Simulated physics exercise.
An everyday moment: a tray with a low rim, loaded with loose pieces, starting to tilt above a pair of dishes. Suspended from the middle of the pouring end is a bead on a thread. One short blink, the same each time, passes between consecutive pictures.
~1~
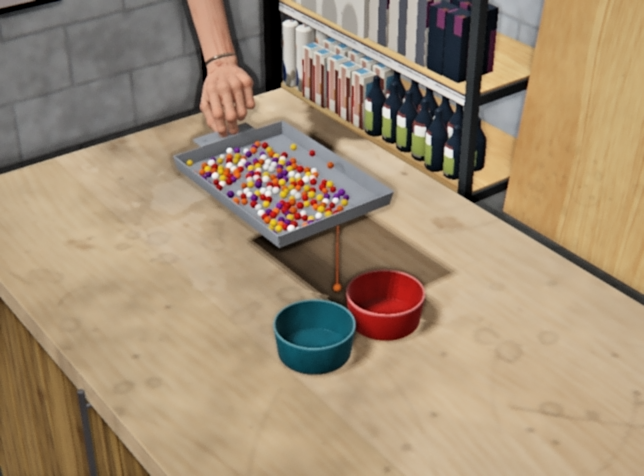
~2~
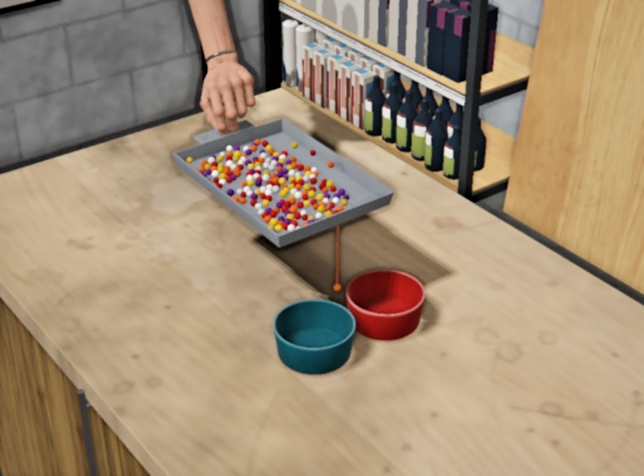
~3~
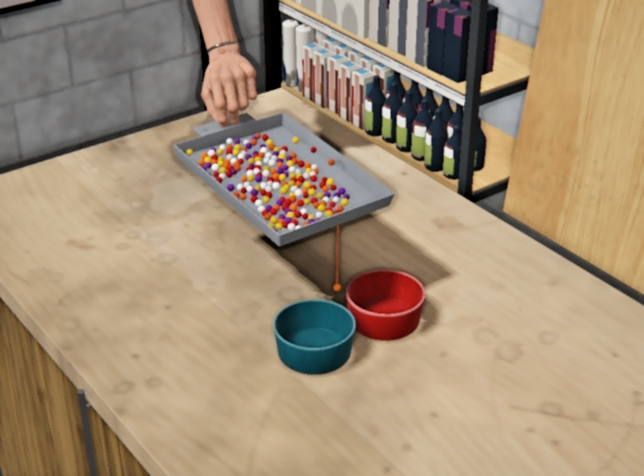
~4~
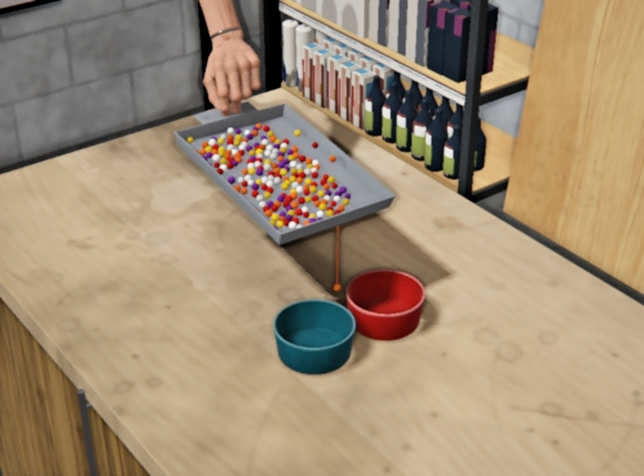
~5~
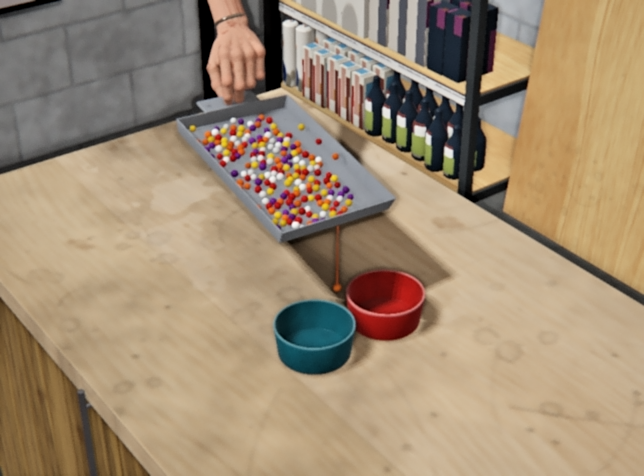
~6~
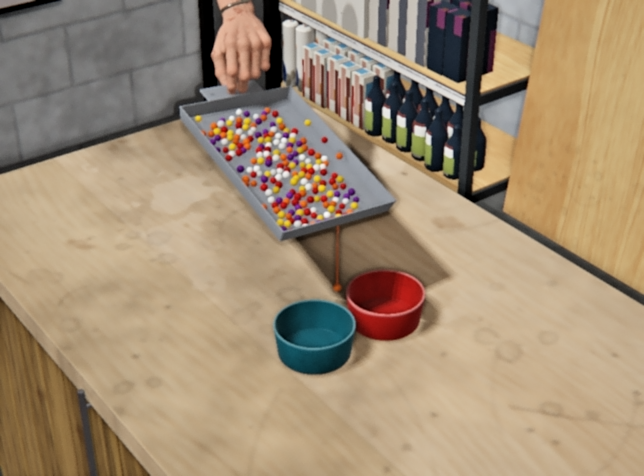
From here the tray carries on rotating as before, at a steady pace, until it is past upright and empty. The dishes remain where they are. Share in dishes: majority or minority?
Mostly kept.
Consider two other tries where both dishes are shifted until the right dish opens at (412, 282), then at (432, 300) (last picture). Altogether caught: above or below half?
The bulk of it, then Short of half.
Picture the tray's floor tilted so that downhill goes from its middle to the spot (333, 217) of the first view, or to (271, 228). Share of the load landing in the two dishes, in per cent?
Lab note: Try one about 70 %, try two about 60 %.
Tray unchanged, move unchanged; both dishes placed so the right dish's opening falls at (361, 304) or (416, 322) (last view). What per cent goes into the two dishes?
About 30 per cent, then about 10 per cent.
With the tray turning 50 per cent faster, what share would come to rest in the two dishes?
About 70 %.
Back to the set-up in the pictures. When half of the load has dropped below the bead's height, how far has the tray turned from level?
About 90 degrees.
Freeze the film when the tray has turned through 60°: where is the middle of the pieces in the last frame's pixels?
Near (363, 204).
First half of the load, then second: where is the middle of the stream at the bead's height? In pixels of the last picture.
The first part passes (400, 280); everything after passes (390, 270).
Soon, tray tipped steeply; most on the tray; a small part in the right dish; a stray few outside both; a small part in the air.
A while on, tray tipped right over; about a quarter on the tray; about half in the right dish; a small part outside both; a small part in the air.
Towards the end, tray tipped past a quarter turn; most in the right dish; about a quarter outside both.
Finally, tray tipped past a quarter turn; none in the left dish; most in the right dish; about a quarter outside both.
